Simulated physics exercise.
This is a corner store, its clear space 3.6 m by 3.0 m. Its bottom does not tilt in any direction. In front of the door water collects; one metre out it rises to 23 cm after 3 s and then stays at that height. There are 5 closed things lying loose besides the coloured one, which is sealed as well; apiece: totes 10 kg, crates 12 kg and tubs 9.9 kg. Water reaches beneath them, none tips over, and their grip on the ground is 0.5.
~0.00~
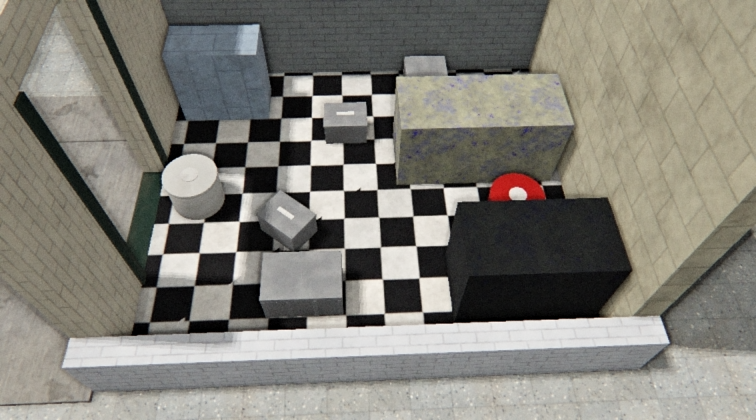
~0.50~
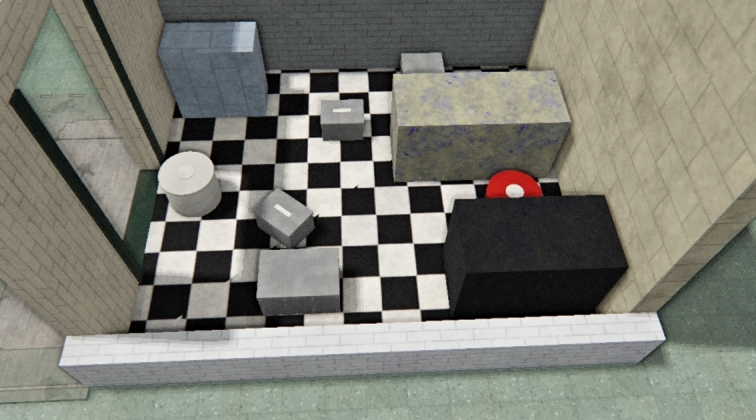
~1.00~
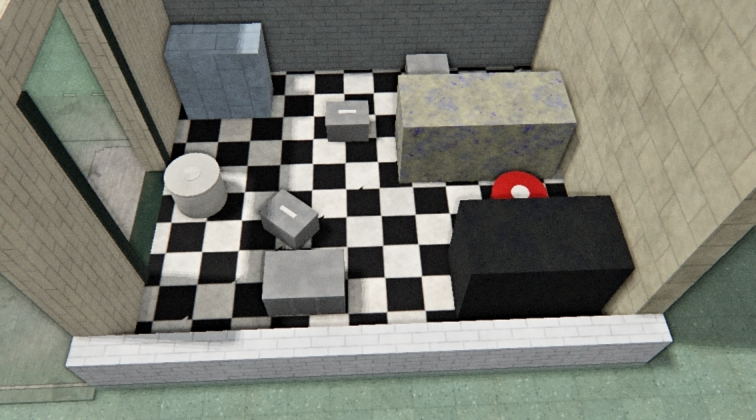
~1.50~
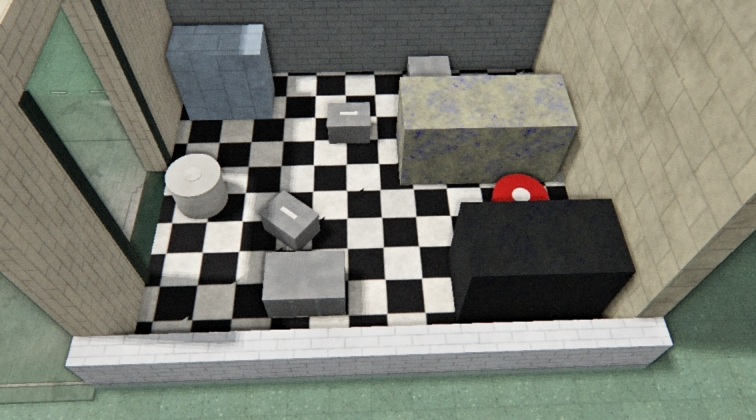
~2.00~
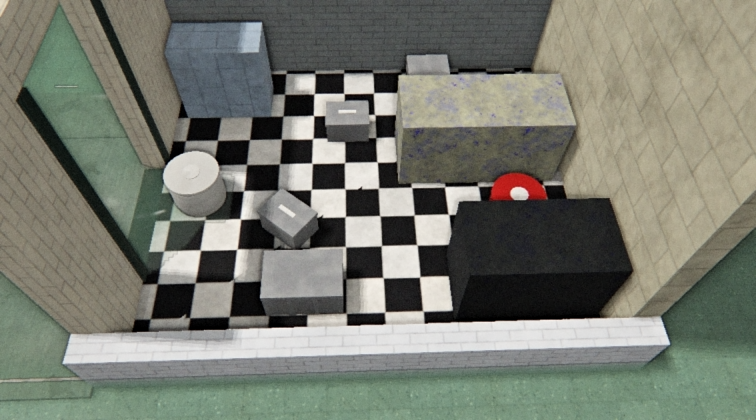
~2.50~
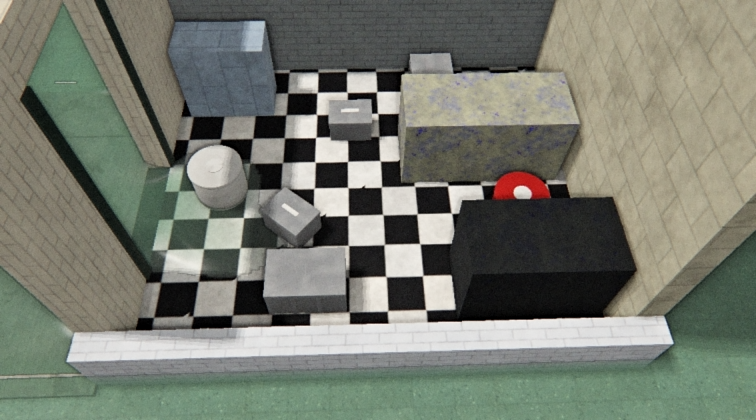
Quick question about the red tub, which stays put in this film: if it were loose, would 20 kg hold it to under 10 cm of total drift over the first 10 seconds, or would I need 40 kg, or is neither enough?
Honestly, you would need 40 kg.
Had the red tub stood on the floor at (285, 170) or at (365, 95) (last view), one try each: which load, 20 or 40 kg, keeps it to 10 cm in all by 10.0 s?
In order, heavier load succeeds alone and heavier load succeeds alone.
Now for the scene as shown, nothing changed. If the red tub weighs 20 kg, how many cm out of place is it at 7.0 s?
It would be some 30 cm from its spot.
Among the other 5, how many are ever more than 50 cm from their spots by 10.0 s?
5.
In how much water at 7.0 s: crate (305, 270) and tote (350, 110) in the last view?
About 14 and 8 cm.
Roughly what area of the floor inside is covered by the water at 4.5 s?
Some 7.0 m2.
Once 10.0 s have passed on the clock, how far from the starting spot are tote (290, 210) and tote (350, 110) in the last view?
In that order: 150 cm, 120 cm.
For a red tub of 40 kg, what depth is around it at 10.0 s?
Depth: Approx. 18 cm.
After 3.5 s the red tub would be 0 cm from its start with 20 kg and 0 cm from its start with 40 kg; 0 cm of water round it then.
After 4.5 s the red tub would be 0 cm from its start with 20 kg and 0 cm from its start with 40 kg; 2 cm of water round it then.
After 7.0 s the red tub would be 33 cm from its start with 20 kg and 0 cm from its start with 40 kg; 16 cm of water round it then.
After 10.0 s the red tub would be 37 cm from its start with 20 kg and 0 cm from its start with 40 kg; 18 cm of water round it then.
